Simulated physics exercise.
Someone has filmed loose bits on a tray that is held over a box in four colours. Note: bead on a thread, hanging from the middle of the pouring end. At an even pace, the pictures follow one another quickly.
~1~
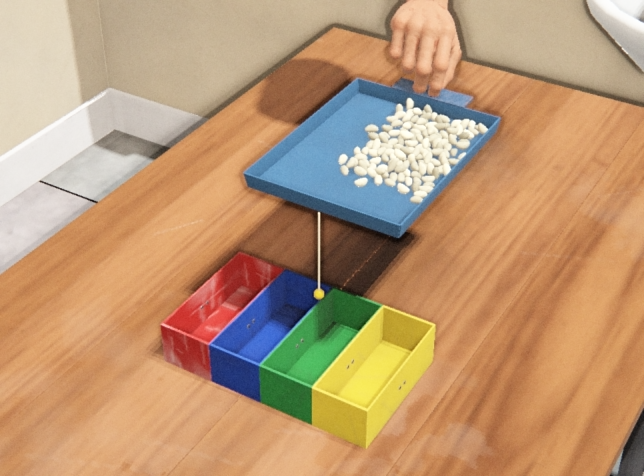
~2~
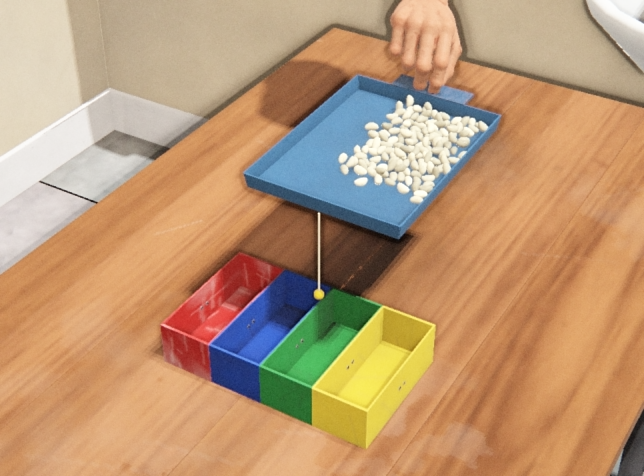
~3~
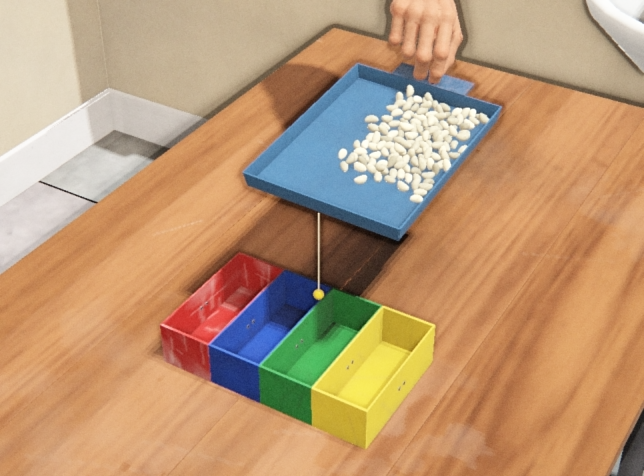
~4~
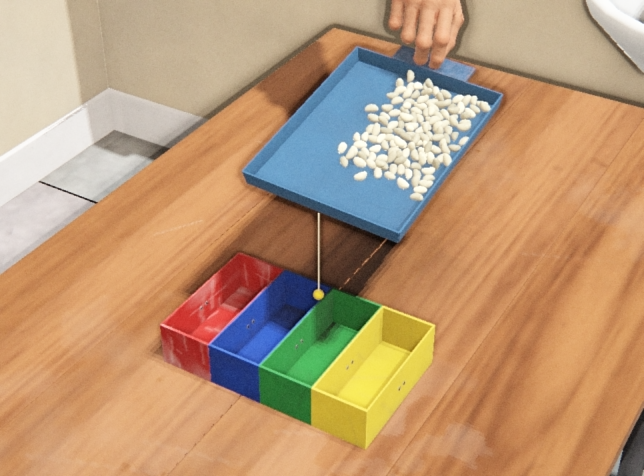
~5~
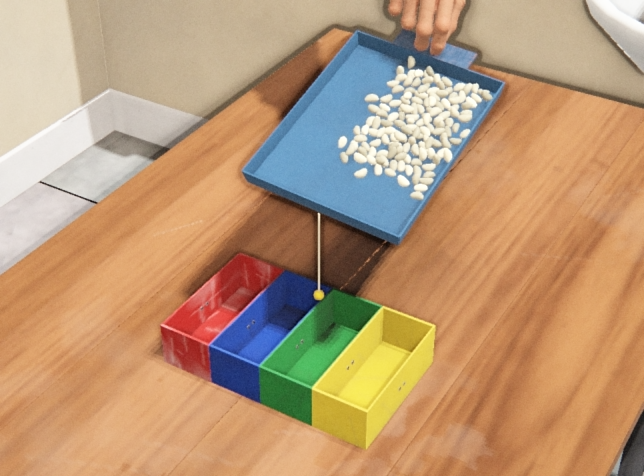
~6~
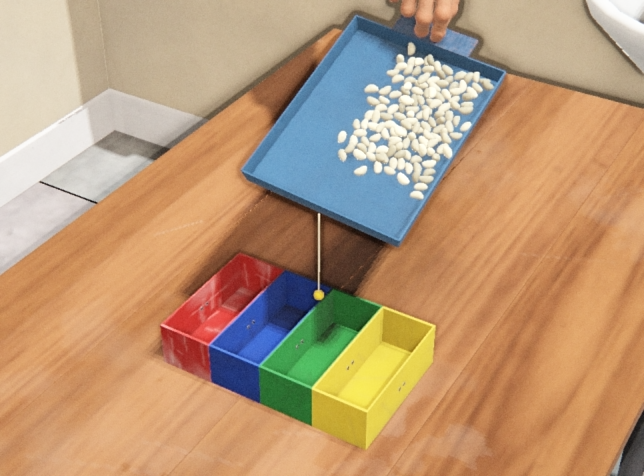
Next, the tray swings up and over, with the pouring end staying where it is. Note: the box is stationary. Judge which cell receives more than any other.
The yellow cell receives the most.
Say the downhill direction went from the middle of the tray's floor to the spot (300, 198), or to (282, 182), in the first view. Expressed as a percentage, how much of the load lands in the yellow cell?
Lab note: Case 1 near 0 %, case 2 near 0 %.
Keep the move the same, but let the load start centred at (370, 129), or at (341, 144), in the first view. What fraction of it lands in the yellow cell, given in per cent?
First case: Close to 50 %; second case: Close to 40 %.
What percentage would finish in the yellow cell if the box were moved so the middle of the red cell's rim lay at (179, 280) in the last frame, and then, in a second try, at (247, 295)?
40 % and 40 %.
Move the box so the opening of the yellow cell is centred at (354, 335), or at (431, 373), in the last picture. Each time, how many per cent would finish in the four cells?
Around 70 per cent for the first position, around 100 per cent for the second.
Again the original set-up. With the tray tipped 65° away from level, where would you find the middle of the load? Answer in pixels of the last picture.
Roughly at (374, 186).
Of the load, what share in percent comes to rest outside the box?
Roughly 0 per cent.
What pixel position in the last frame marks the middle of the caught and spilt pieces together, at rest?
Close to (367, 384) in the last view.
Just after the last frame, tray tipped steeply; almost all on the tray; just a few falling or outside the box.
A moment on, tray tipped past a quarter turn; the larger part on the tray; about a tenth in the yellow cell; about a tenth in the green cell; about a tenth falling or outside the box.
Further on, tray tipped past a quarter turn; roughly two thirds in the yellow cell; roughly a quarter in the green cell; about a tenth in the blue cell; just a few falling or outside the box.
When it is over, tray tipped past a quarter turn; roughly two thirds in the yellow cell; roughly a quarter in the green cell; about a tenth in the blue cell; not one in the red cell; just a few outside the box.
